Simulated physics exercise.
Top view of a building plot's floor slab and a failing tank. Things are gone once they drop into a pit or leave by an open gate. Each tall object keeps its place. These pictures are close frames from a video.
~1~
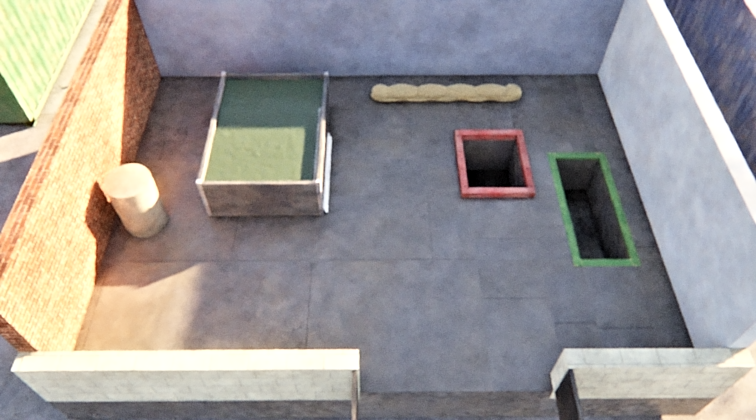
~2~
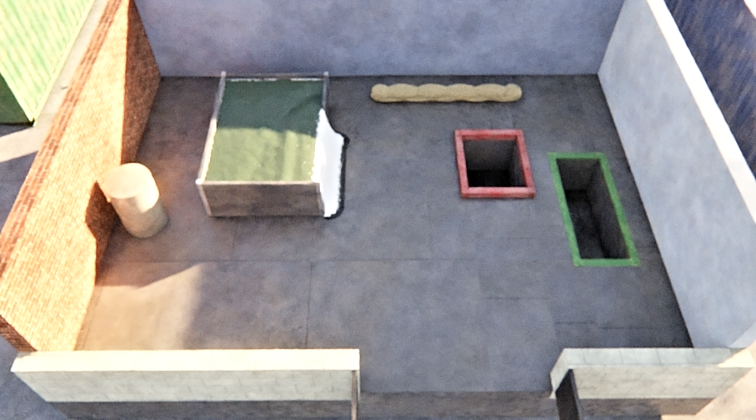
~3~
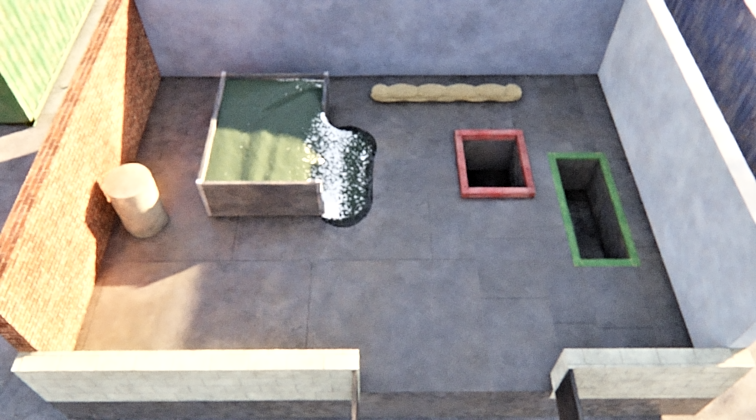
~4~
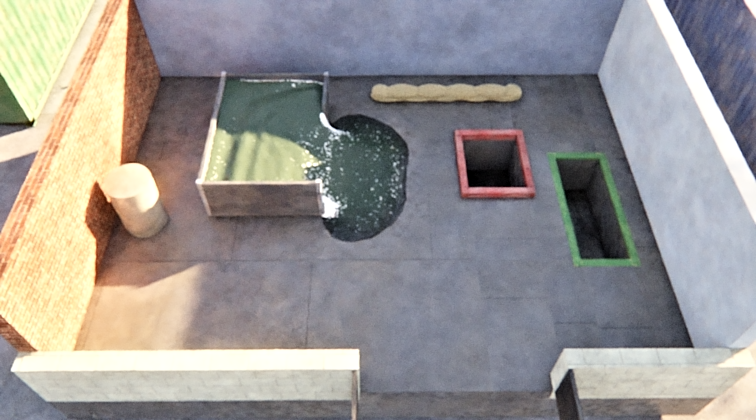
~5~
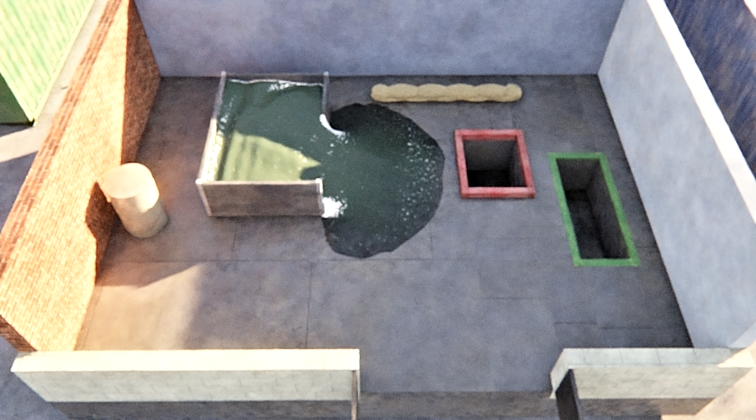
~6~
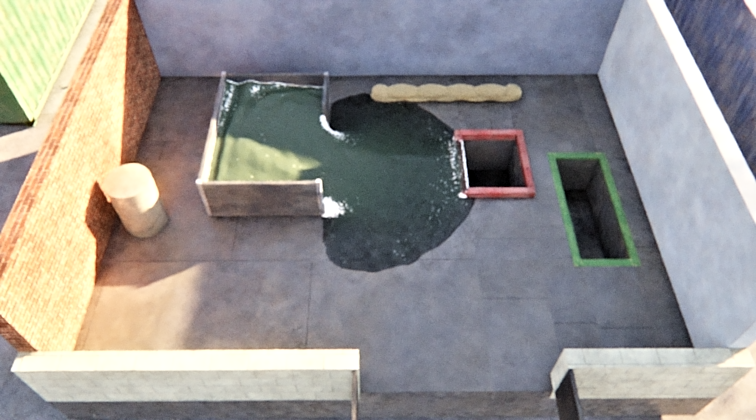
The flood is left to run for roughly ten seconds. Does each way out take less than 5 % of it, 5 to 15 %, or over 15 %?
The gate carries off some - in the five to fifteen per cent range, the green pit carries off plenty - exceeding fifteen per cent, the red pit carries off plenty - exceeding fifteen per cent.
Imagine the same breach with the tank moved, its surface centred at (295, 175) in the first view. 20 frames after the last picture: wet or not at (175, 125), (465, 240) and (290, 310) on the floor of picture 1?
Spot one unwetted, spot two wetted, spot three unwetted.
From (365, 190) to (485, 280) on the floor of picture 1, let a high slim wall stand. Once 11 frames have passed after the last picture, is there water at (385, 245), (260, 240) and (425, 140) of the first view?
Swamped; spared; swamped.
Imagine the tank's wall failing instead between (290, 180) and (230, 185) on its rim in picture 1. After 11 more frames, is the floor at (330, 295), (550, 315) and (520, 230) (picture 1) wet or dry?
Well, the first is hit by the spill, the next missed by the spill, the last missed by the spill.
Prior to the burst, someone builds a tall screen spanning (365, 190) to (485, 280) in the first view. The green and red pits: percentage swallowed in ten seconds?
In per cent: Green 14, red 15.
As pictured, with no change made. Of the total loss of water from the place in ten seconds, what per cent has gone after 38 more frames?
Note - share reached: 70 %.
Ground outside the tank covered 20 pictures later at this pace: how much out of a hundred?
Close to 50 percent, by my reckoning.
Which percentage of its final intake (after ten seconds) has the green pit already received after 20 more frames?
The figure is near 30 per cent.
A moment on, water covers 25 % of the floor; the gate 0 %, the green pit 0 %, the red pit 6 %.
Next, water covers 40 % of the floor; the gate 0 %, the green pit 4 %, the red pit 13 %.
Then, water covers 50 % of the floor; the gate 2 %, the green pit 8 %, the red pit 18 %.
Later, water covers 50 % of the floor; the gate 5 %, the green pit 17 %, the red pit 19 %.
In the end, water covers 60 % of the floor; the gate 11 %, the green pit 27 %, the red pit 19 %.
